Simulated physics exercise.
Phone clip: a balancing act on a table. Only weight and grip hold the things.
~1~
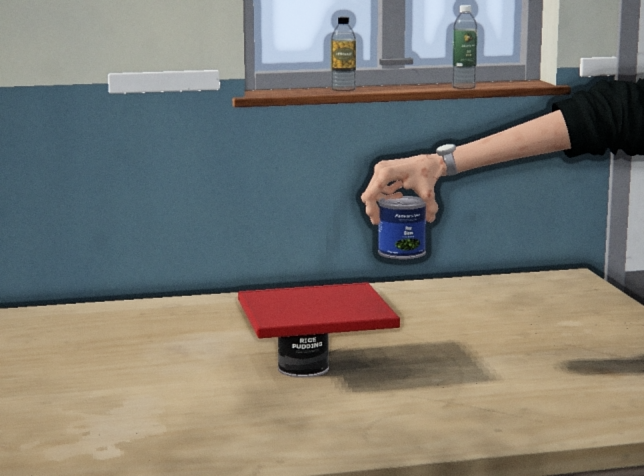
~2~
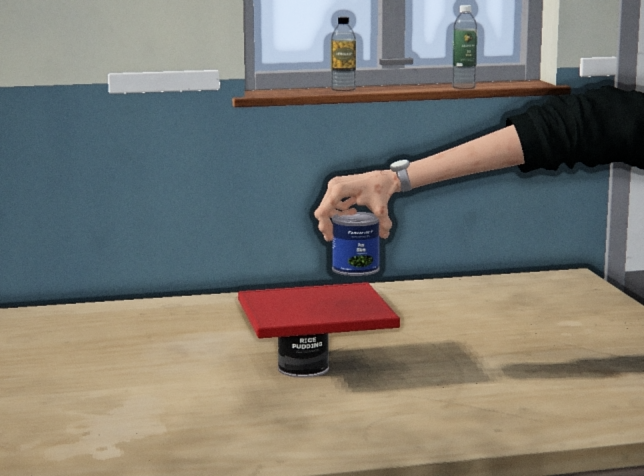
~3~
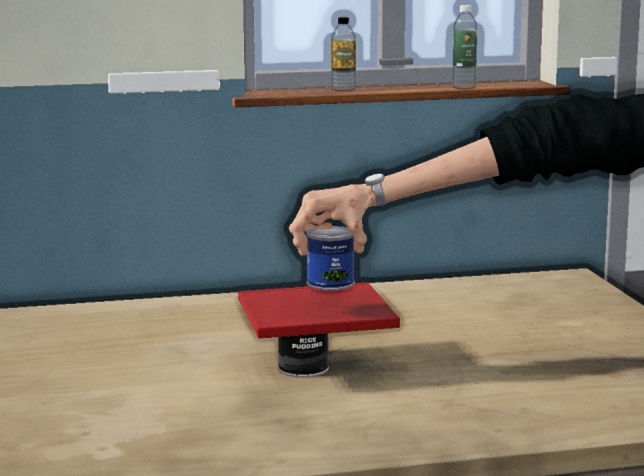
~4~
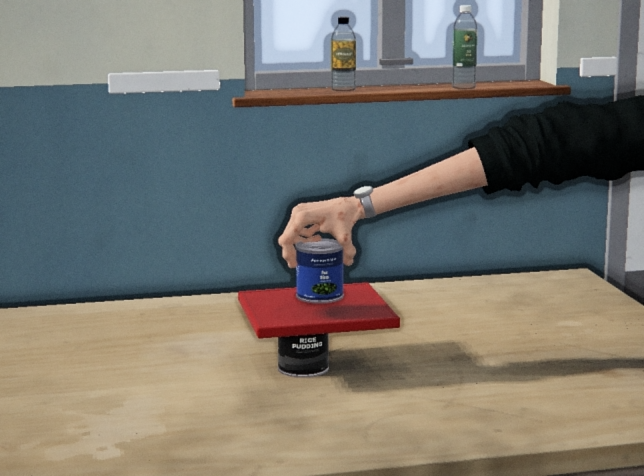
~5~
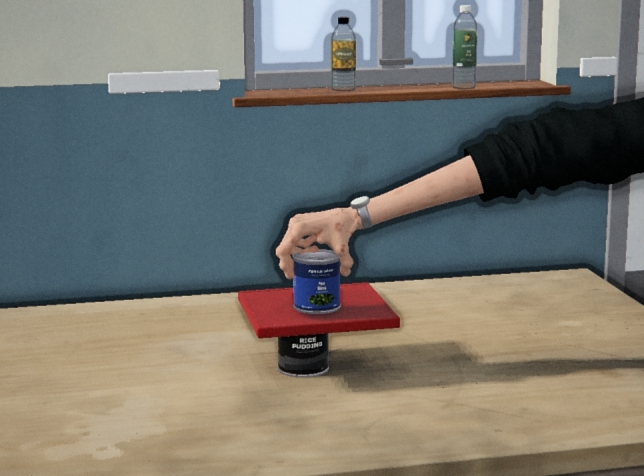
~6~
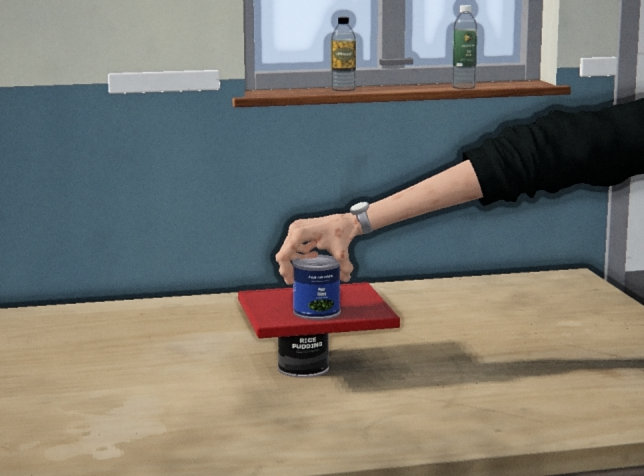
A hand lowering a blue tin leftward onto a red board resting on a black tin, and keeping hold of it.
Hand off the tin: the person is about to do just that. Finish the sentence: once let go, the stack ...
Once let go, the stack stays put.
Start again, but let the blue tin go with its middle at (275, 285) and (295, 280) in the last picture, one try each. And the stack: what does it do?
Well, the first time the stack stays put, and the second time it stays put.
Then, 0.40 s later than the last frame, all is still.
Then, 1.10 s later than the last frame, blue tin resting near (317, 288).
When it is over, all 3 as before. End places, in pixels of the last picture, blue tin near (317, 288). The stack holds.
